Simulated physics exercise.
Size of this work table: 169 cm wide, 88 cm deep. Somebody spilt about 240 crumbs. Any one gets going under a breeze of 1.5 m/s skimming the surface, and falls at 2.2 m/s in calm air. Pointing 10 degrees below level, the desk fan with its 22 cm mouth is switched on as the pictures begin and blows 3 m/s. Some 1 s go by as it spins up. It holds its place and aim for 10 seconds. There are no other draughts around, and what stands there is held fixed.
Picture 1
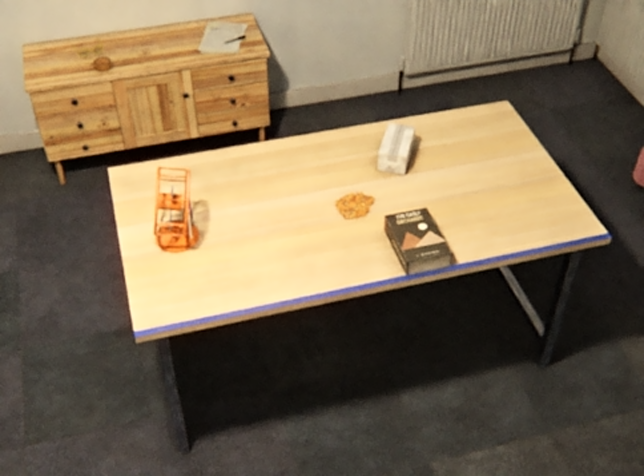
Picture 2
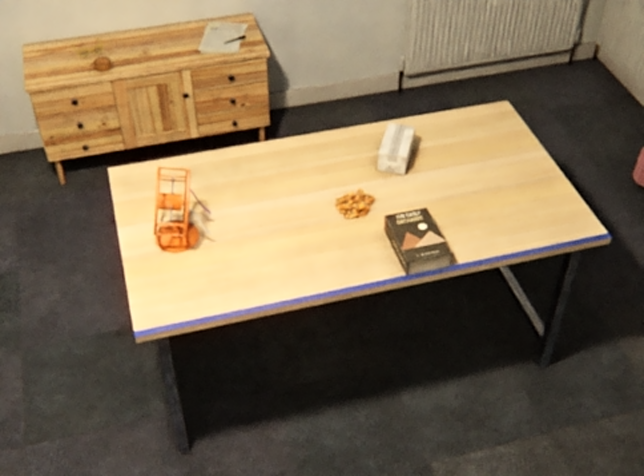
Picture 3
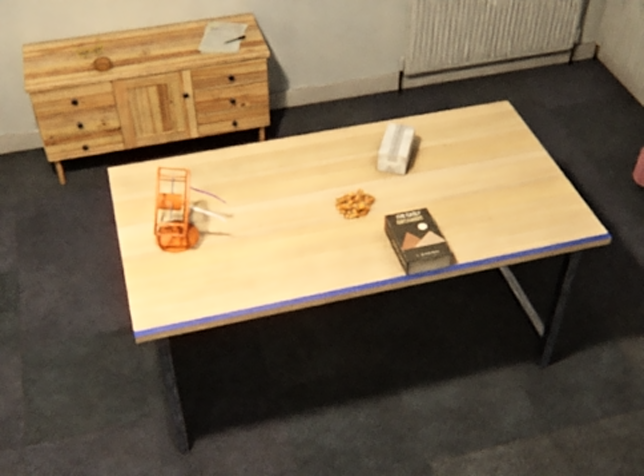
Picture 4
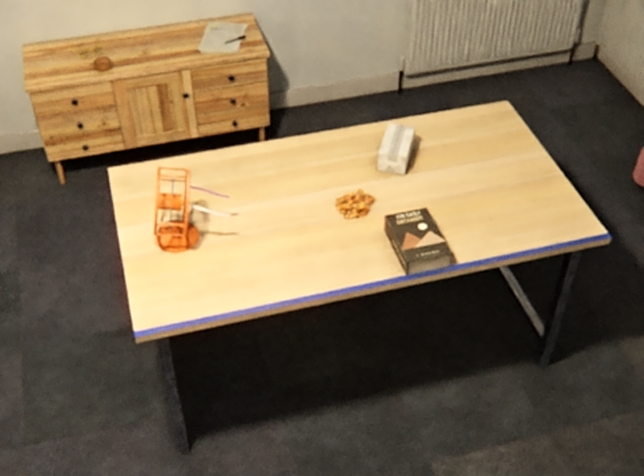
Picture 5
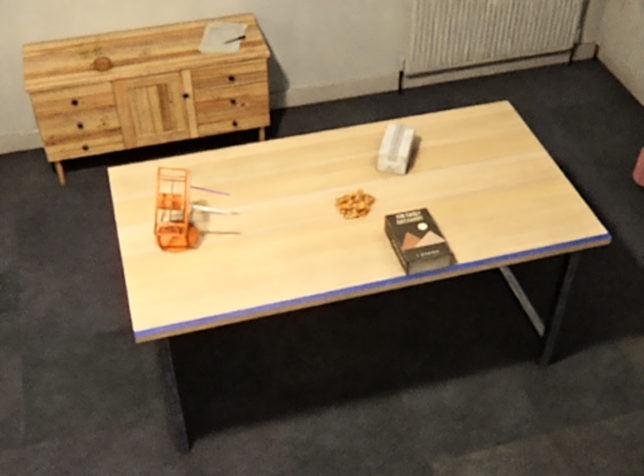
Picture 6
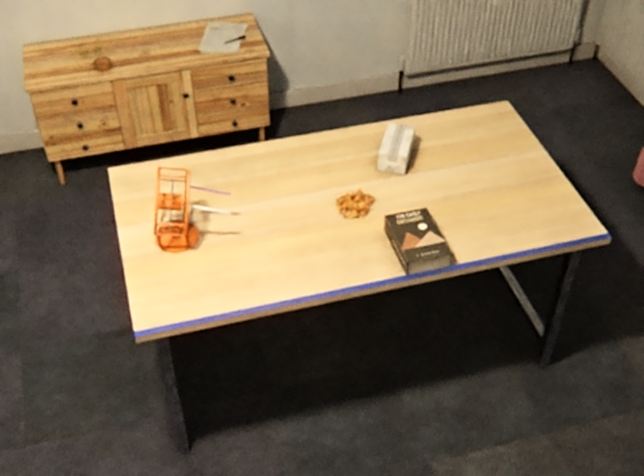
A wooden table holds still crumbs while thin strips at an orange fan stream rightward.
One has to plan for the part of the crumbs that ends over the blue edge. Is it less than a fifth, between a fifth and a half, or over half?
Looking at the blue edge, the share there is under one fifth.
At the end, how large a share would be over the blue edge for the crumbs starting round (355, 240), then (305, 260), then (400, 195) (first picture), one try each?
Roughly 60 %, then 90 %, then 0 %.
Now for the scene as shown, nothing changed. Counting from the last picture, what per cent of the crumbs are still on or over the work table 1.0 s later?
Some 30 percent are still there.
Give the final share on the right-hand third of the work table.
10 %.
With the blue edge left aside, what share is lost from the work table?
It comes out at some 90 %.
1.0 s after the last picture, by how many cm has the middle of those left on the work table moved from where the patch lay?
I'd guess near 75 cm.
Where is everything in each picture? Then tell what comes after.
In the first picture, the middle of the crumbs is near (355, 204), none has stirred yet and the mouth of the desk fan is at (172, 202).
In the second picture, the middle of the crumbs is near (355, 204), none has stirred yet and the blue edge is centred on (387, 285).
In the third picture, the middle of the crumbs is near (355, 204), none has stirred yet, the top of a book is at (418, 234) and the top of a box is at (397, 139).
In the fourth picture, the middle of the crumbs is near (355, 204) and none has stirred yet.
In the fifth picture, the middle of the crumbs is near (355, 204) and none has stirred yet.
In the sixth picture, the middle of the crumbs is near (355, 204) and none has stirred yet.
Then, 1.0 s after the last picture the count stands so, 0 % are over the blue edge; the middle of those still in play is near (515, 140).
Then, 2.2 s after the last picture the count stands so, 0 % are over the blue edge; the middle of those still in play is near (509, 140).
Then, 4.6 s after the last picture the count stands so, 0 % are over the blue edge.
Then, 9.1 s after the last picture, at the end, 0 % are over the blue edge.
